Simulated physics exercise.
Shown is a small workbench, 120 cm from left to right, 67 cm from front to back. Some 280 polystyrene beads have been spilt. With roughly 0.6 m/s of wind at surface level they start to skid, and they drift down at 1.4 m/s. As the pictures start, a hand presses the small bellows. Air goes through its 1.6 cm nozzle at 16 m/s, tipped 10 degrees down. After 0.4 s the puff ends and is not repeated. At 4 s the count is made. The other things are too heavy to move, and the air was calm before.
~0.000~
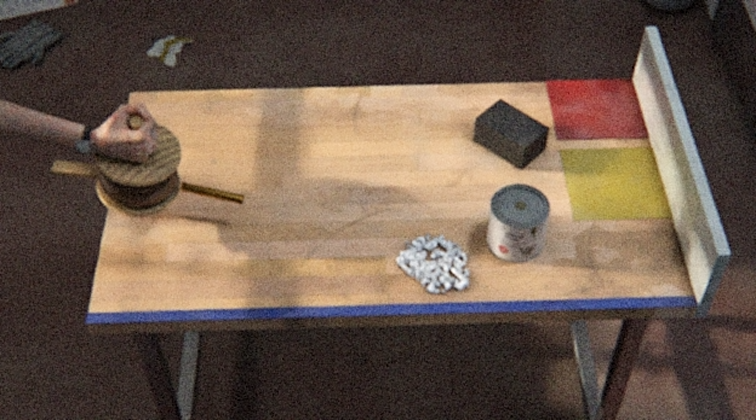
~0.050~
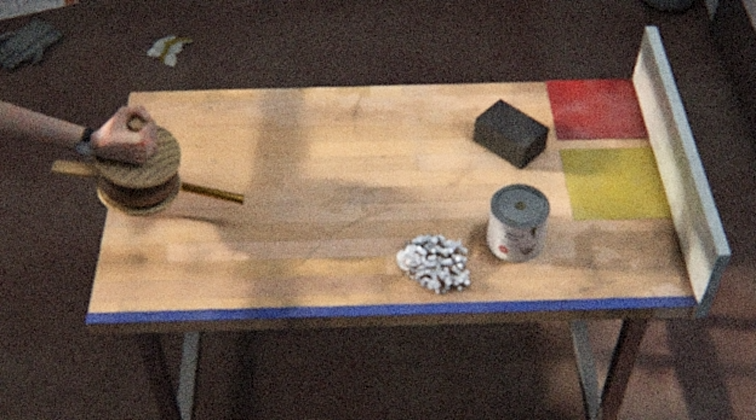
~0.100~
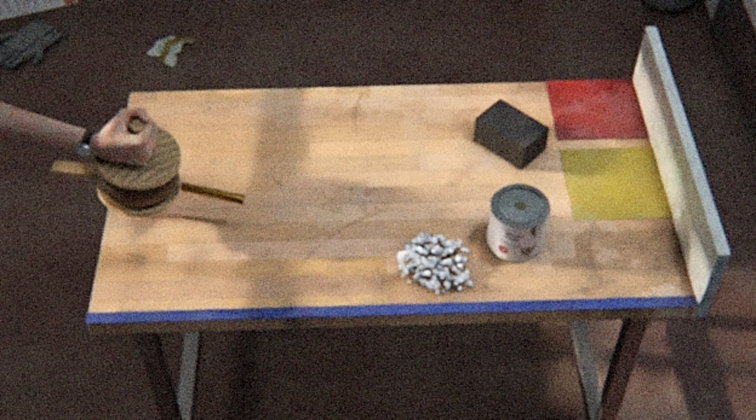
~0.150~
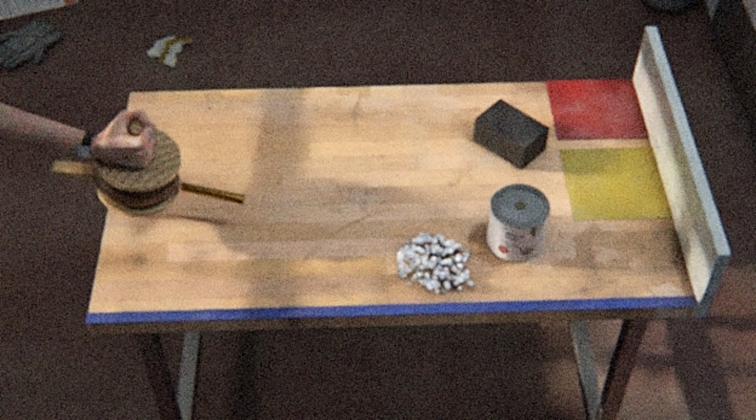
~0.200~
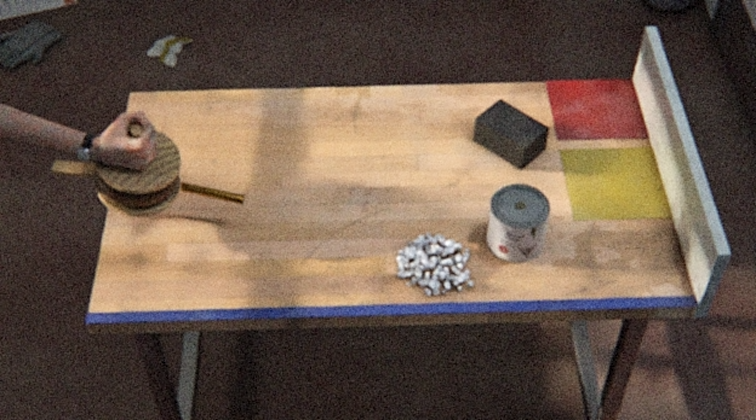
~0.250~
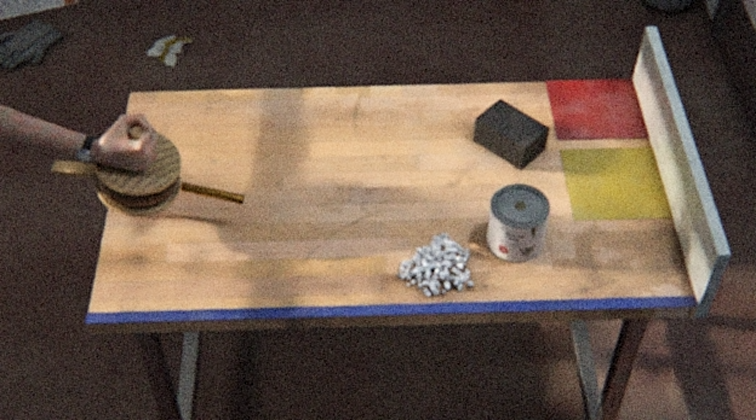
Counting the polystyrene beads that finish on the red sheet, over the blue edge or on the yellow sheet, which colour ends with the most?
Blue ends with the most.
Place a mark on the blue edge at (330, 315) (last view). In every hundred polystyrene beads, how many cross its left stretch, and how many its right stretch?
I'd guess near 0 percent left and close to 90 percent right.
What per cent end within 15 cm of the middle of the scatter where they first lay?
Some 2 per cent.
After 0.8 s, 0 % are on the yellow sheet, 90 % over the blue edge and 0 % on the red sheet; 80 % are gone or lie where they will stay.
After 1.3 s, 0 % are on the yellow sheet, 91 % over the blue edge and 0 % on the red sheet; 100 % are gone or lie where they will stay.
After 2.2 s, 0 % are on the yellow sheet, 91 % over the blue edge and 0 % on the red sheet; 100 % are gone or lie where they will stay.
After 4.0 s, at the end, 0 % are on the yellow sheet, 91 % over the blue edge and 0 % on the red sheet.
